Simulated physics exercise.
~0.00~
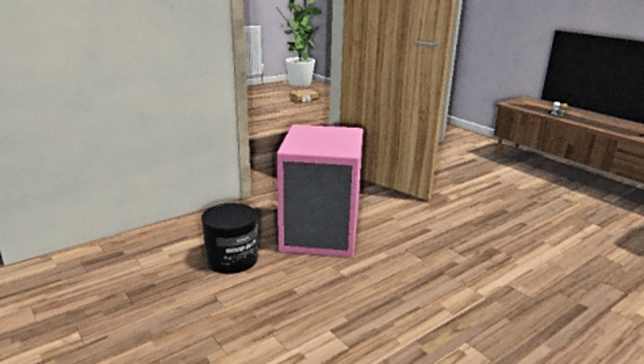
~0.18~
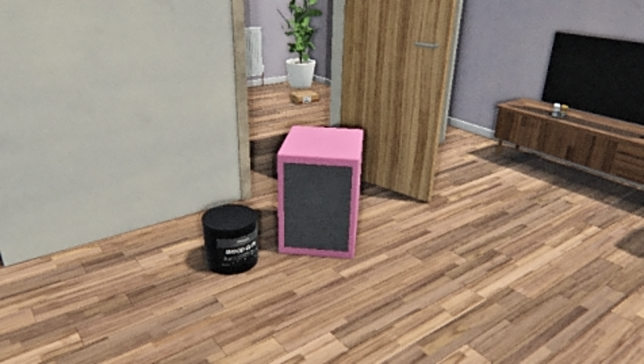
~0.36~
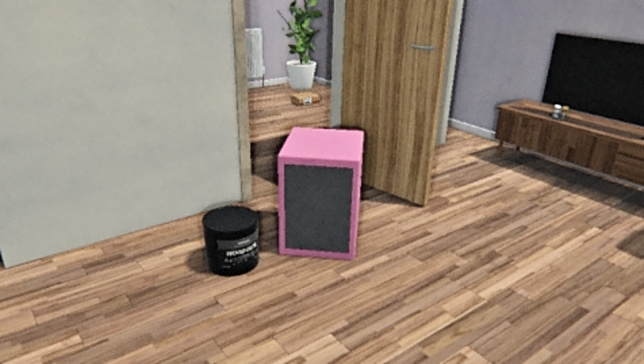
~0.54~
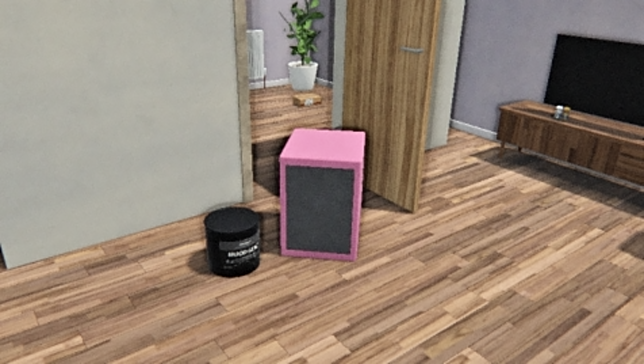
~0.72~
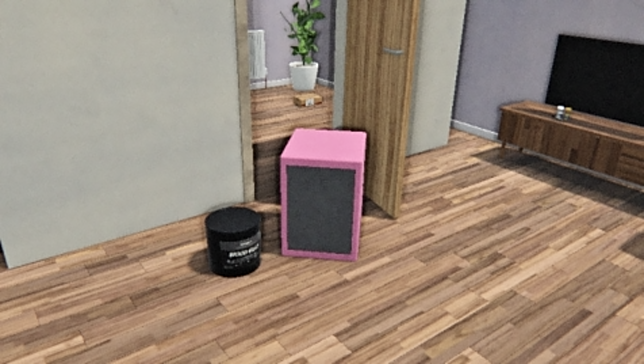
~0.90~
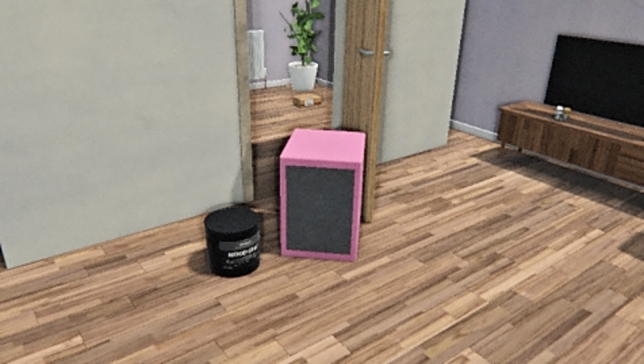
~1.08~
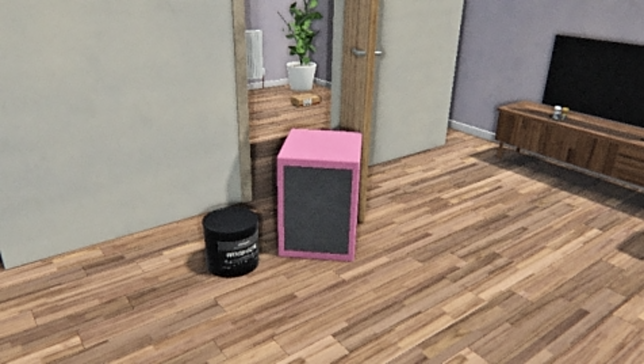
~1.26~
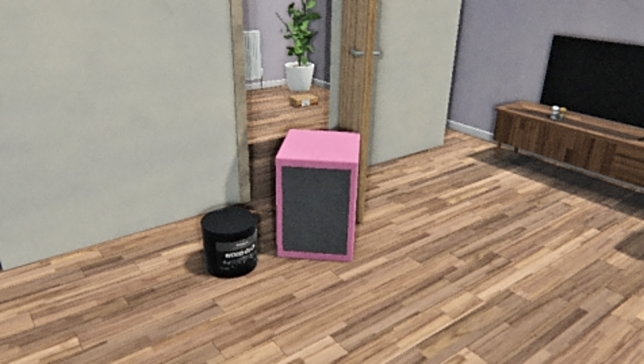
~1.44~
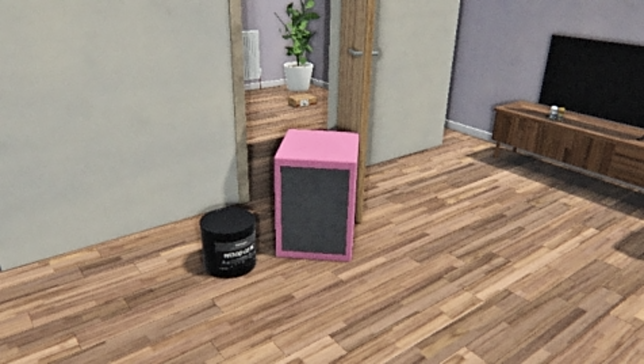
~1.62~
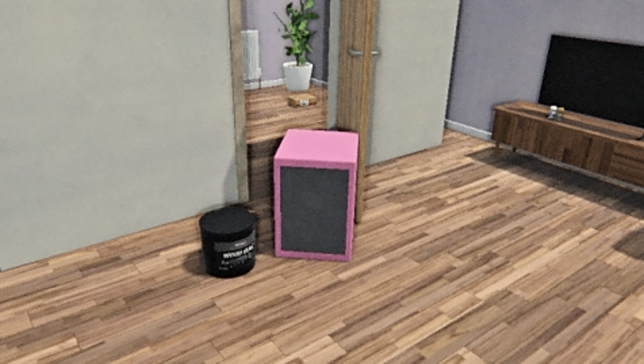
The footage shows a wooden door standing open behind a pink appliance with a dark front, a black pail beside it on the left. The door swings partway round on its hinges, then stops, still open, while the appliance and pail stay in place.
